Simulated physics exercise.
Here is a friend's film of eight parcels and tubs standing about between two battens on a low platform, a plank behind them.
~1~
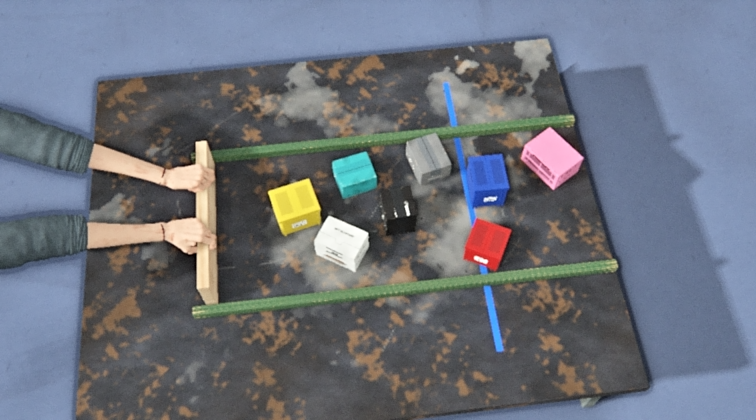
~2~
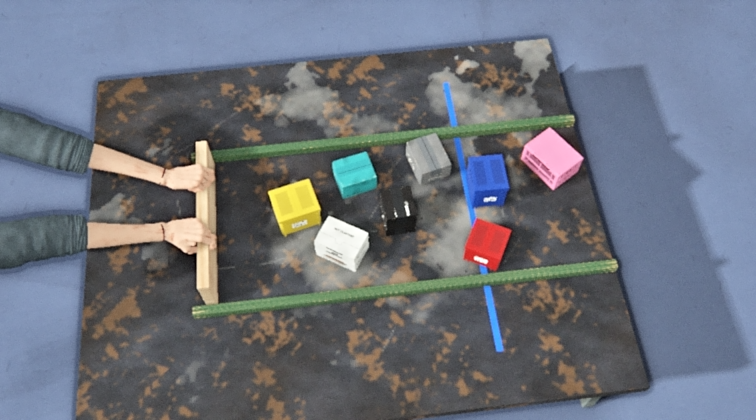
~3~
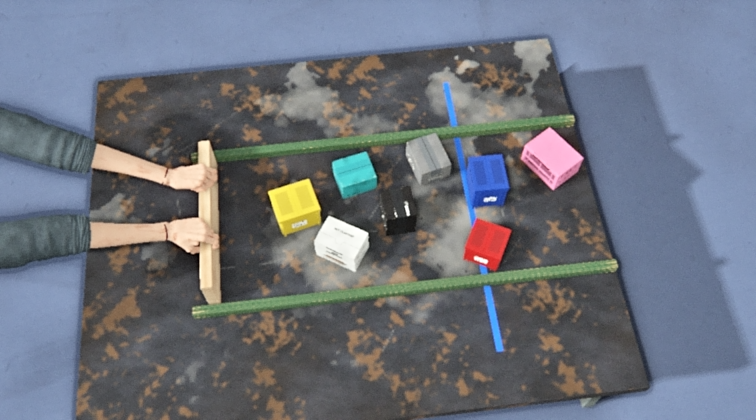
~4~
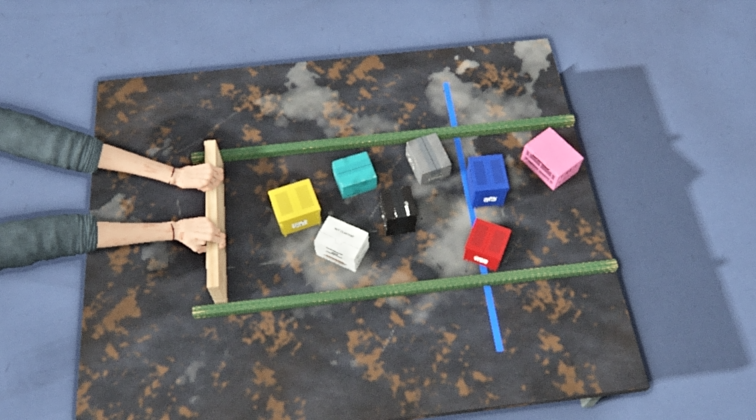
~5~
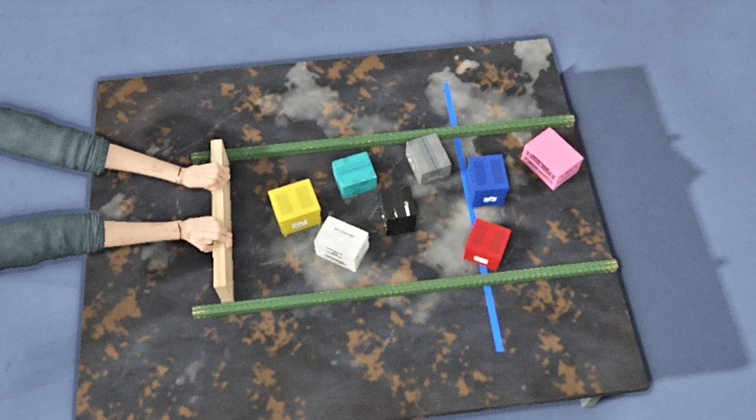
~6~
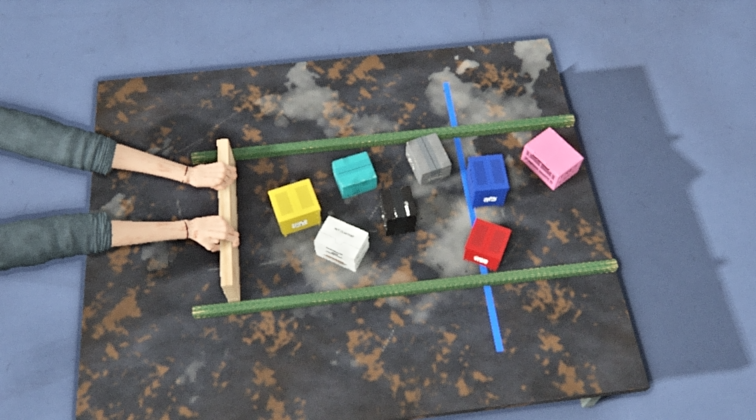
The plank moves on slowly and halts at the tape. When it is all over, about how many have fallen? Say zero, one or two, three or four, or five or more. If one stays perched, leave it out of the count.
It is going to spill none of them.
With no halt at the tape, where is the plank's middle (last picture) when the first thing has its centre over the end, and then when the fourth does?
The middle is near (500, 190) first and near (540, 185) after.
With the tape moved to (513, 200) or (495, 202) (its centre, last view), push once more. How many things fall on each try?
In order, 1 and 0.
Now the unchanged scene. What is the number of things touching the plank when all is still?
At rest, 3 are in contact.
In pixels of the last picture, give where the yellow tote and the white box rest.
Listed as asked: First (491, 190), and then (505, 229).
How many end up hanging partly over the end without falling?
1, I think.
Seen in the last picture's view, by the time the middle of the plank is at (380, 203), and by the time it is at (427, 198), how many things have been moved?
Counts: 5 / 7.
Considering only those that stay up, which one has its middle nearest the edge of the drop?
The pink crate finishes nearest.
Early on, none off yet; pink crate at rest near (552, 159); blue tote at rest near (486, 182); red tote at rest near (487, 245).
Finally, the number that fall off is zero.
